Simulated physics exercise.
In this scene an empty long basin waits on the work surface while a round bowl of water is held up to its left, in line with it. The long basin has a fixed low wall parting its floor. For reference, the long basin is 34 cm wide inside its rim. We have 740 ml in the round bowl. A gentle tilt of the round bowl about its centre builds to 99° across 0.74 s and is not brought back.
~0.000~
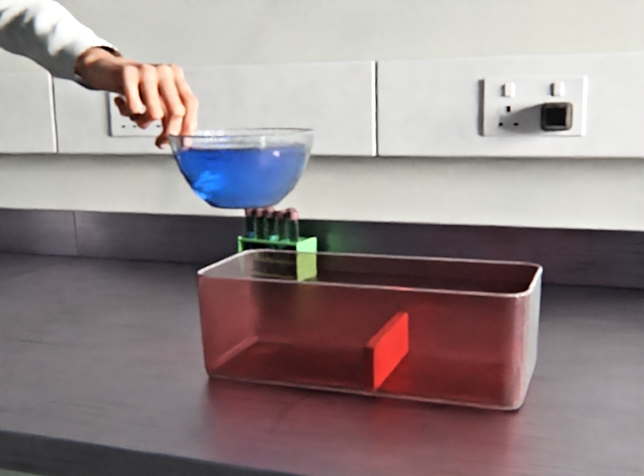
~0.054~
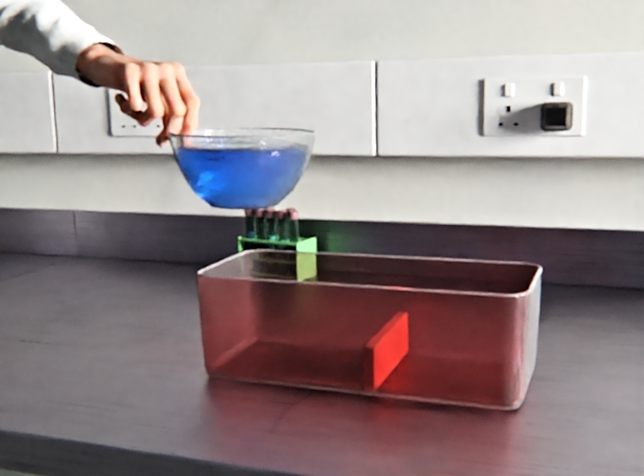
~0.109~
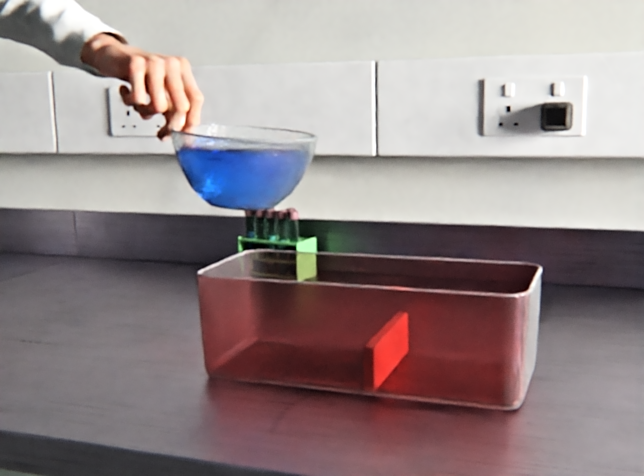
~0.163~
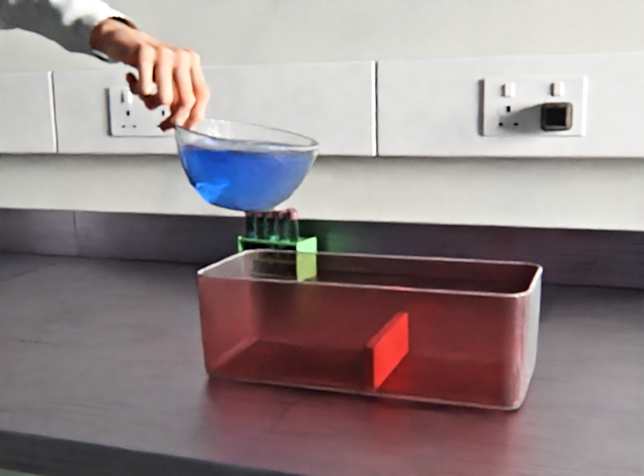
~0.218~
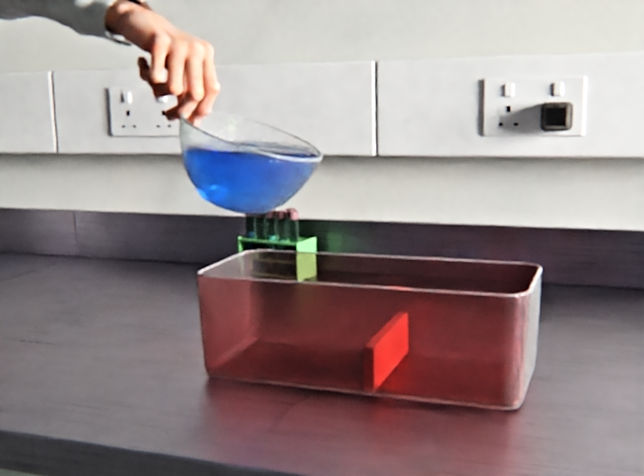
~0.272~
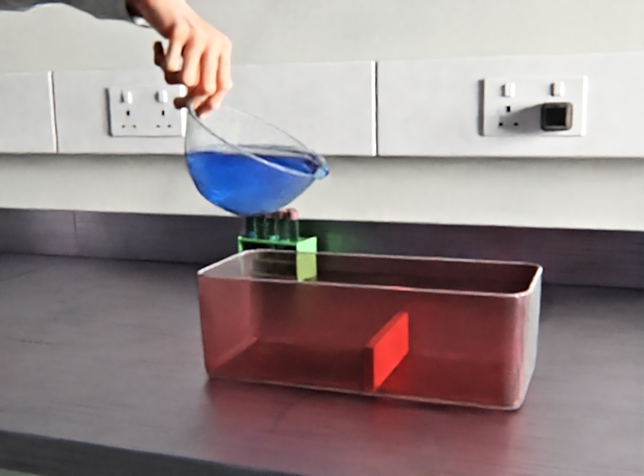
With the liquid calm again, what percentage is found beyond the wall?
Beyond the wall there is roughly 12 percent.
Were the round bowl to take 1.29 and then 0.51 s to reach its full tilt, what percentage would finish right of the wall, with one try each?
Try 1: Approx. 15 %; try 2: Approx. 15 %.
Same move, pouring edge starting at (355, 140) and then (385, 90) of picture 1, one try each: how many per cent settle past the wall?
Result: 65 per cent, then 90 per cent.
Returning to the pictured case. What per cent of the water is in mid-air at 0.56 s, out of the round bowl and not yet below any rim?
Share: Roughly 28 per cent.
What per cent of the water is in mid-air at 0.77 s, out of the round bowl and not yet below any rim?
Around 5 percent of it is airborne.
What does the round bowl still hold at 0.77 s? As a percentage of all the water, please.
1 per cent or so.
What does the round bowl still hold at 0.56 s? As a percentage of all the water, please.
About 22 percent.
After 0.56 s the tilt is 86° and 22 per cent is still to pour, 44 is left of the wall and 6 right of it.
After 0.77 s the tilt is 99° and 1 per cent is still to pour, 87 is left of the wall and 8 right of it.
After 1.00 s the tilt is 99° and 0 per cent is still to pour, 86 is left of the wall and 12 right of it.
After 1.24 s the tilt is 99° and 0 per cent is still to pour, 86 is left of the wall and 12 right of it.
In the end 86 per cent lies left of the wall, 12 right of it and 2 outside.
